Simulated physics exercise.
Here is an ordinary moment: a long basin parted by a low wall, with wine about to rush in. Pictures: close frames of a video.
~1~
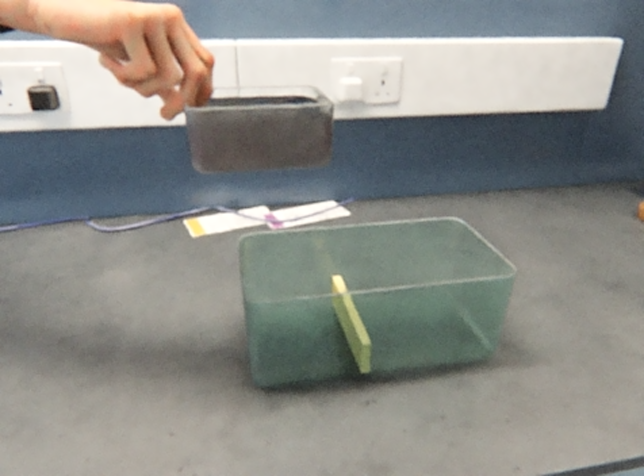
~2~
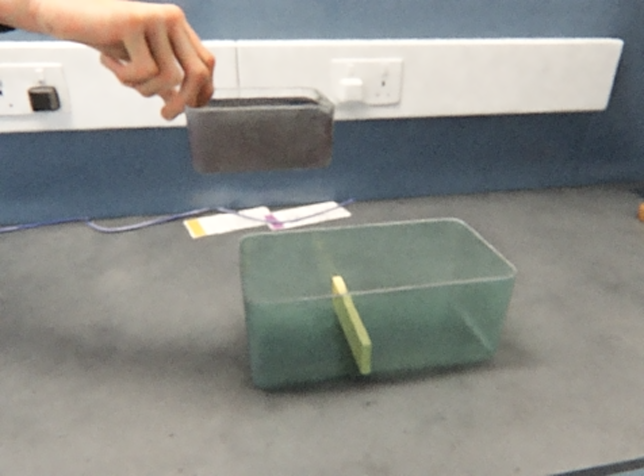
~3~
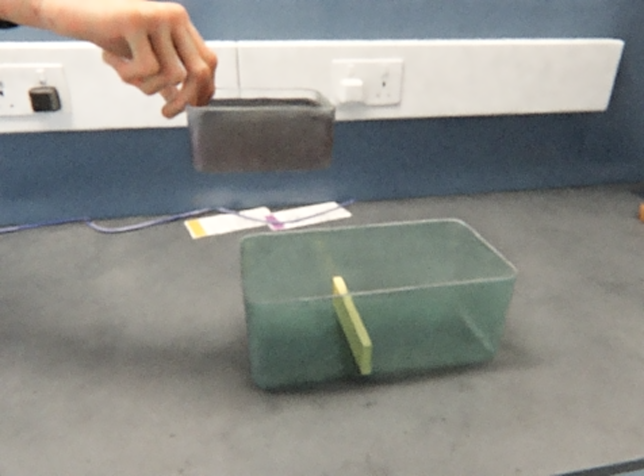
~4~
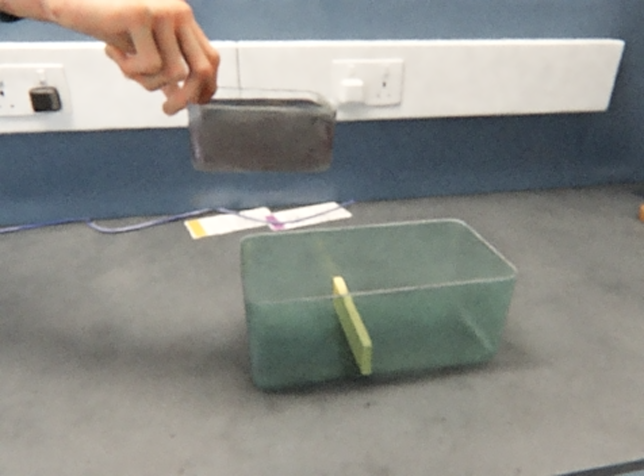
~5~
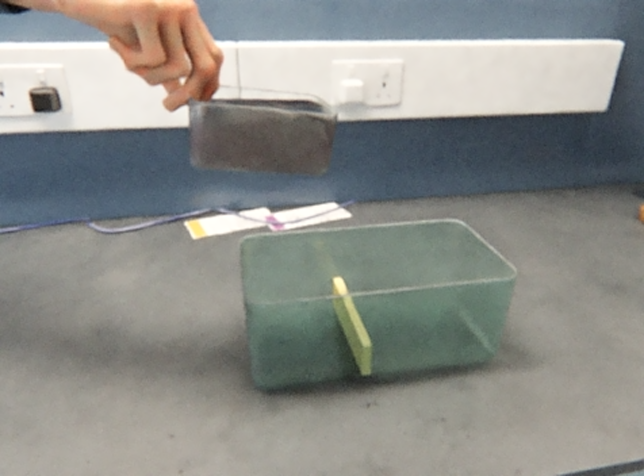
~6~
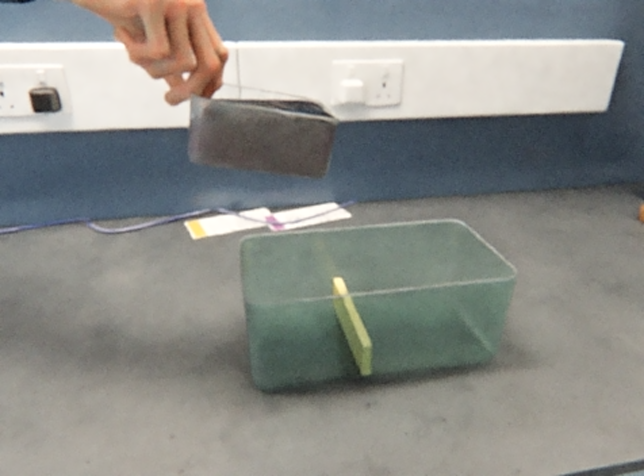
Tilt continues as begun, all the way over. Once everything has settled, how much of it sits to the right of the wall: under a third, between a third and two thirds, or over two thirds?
Most likely beyond two thirds will rest right of the wall.
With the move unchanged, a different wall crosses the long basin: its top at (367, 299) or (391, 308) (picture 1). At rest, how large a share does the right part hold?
About 70 % and 40 %.
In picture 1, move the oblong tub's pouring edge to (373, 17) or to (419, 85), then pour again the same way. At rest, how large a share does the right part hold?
In order: Close to 90 and 80 percent.
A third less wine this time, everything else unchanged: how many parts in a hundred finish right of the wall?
I'd reckon close to 60 %.
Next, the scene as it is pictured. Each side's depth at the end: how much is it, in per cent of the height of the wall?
Left 20 %, right 40 %.
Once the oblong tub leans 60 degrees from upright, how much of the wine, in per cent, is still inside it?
45 per cent or so.
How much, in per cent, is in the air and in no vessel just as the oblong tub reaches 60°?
Some 40 per cent, I'd say.
A moment on, the oblong tub is tipped part way and 47 per cent is still to pour, 1 is left of the wall and 14 right of it.
Next, the oblong tub is tipped on its side and 11 per cent is still to pour, 8 is left of the wall and 73 right of it.
Then the oblong tub is tipped on its side and 2 per cent is still to pour, 21 is left of the wall and 74 right of it.
Later the oblong tub is tipped on its side and 0 per cent is still to pour, 23 is left of the wall and 74 right of it.
At rest 24 per cent lies left of the wall, 74 right of it and 2 outside.
